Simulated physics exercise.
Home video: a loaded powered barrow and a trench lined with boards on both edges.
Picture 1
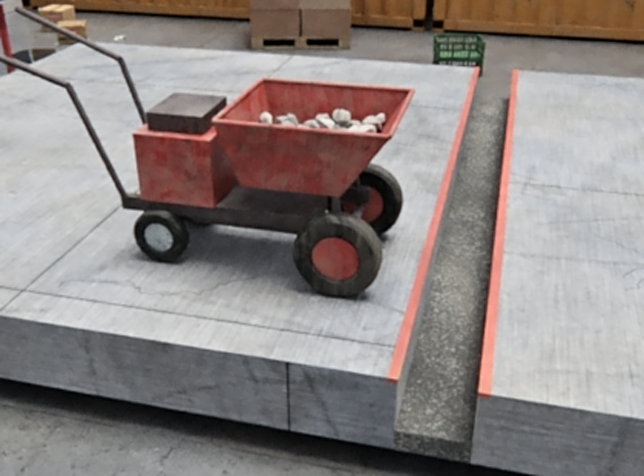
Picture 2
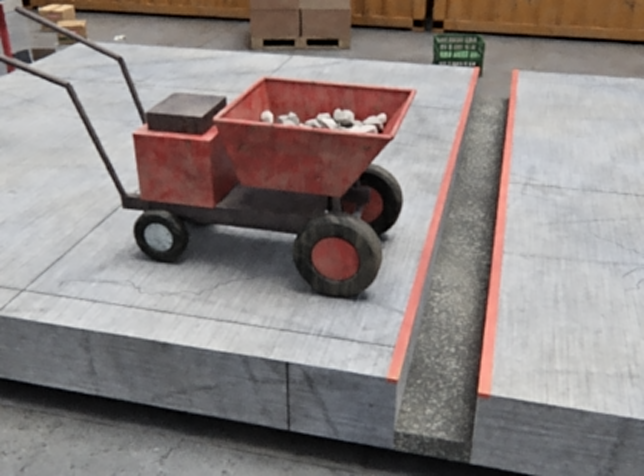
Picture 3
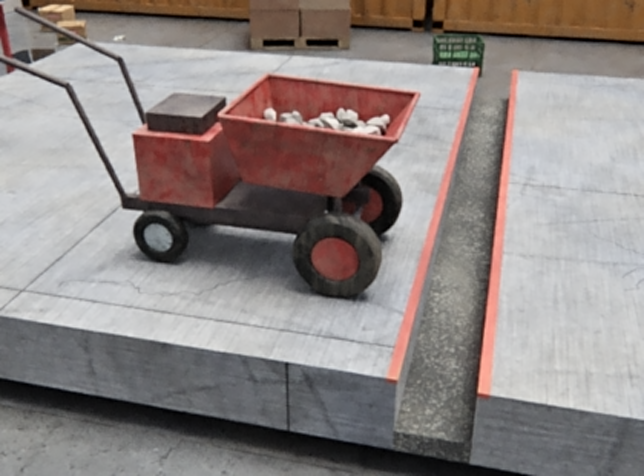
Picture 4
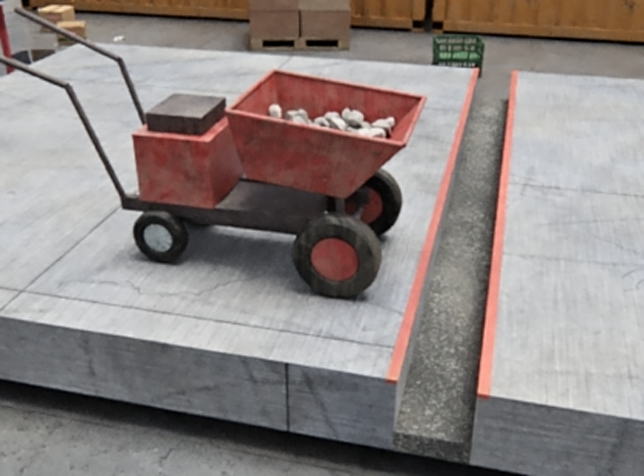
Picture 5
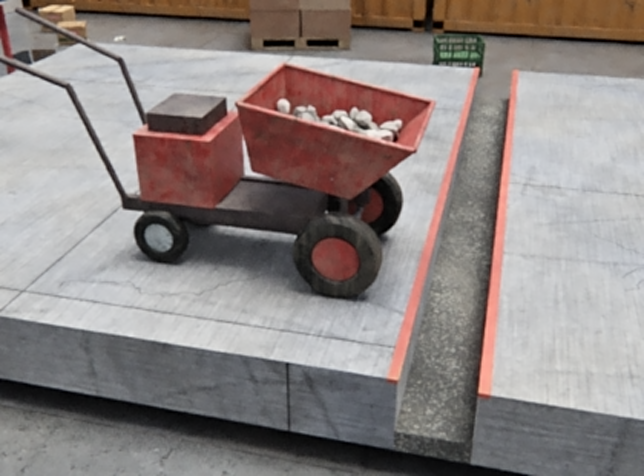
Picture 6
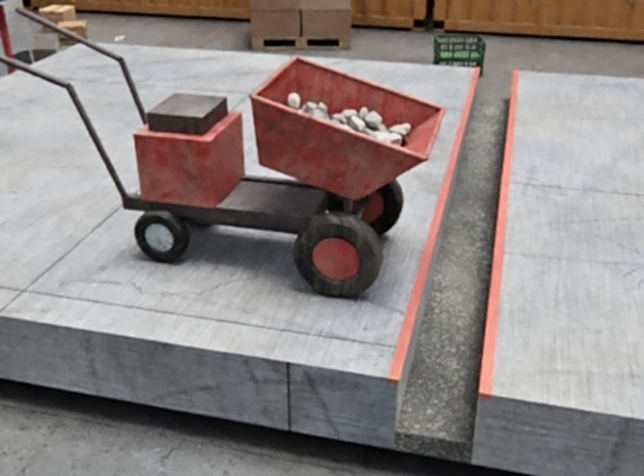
At first, a red powered barrow loaded with broken stones stands on a grey platform, its skip level, left of a trench with red-edged sides. The skip then tips slightly toward the trench and continues to a clear tilt, its left side raised, while the wheels stay still.
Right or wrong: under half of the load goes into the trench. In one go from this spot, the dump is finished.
Right.
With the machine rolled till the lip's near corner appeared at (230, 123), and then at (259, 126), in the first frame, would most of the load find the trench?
Spot 1 gives the minor portion, spot 2 gives the minor portion.
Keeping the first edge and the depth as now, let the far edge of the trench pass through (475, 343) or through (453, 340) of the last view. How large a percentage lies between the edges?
Respectively, 0 % and 0 %.
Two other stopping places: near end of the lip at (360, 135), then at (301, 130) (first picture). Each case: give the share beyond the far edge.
Roughly 10 and 0 percent respectively.
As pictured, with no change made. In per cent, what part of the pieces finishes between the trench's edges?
About 20 per cent.
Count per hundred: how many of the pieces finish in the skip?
I reckon some 25 percent.
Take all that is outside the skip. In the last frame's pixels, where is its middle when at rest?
I'd place the middle at about (517, 276).
Just after the last frame, skip tipped steeply; every one in the skip.
A moment on, skip tipped right over; almost all in the skip; just a few in or heaped over the trench; about a tenth beyond it.
Further on, skip tipped right over; roughly a third in the skip; about a tenth in or heaped over the trench; roughly half beyond it.
When it is over, skip tipped right over; roughly a quarter in the skip; roughly a quarter in or heaped over the trench; roughly half beyond it.
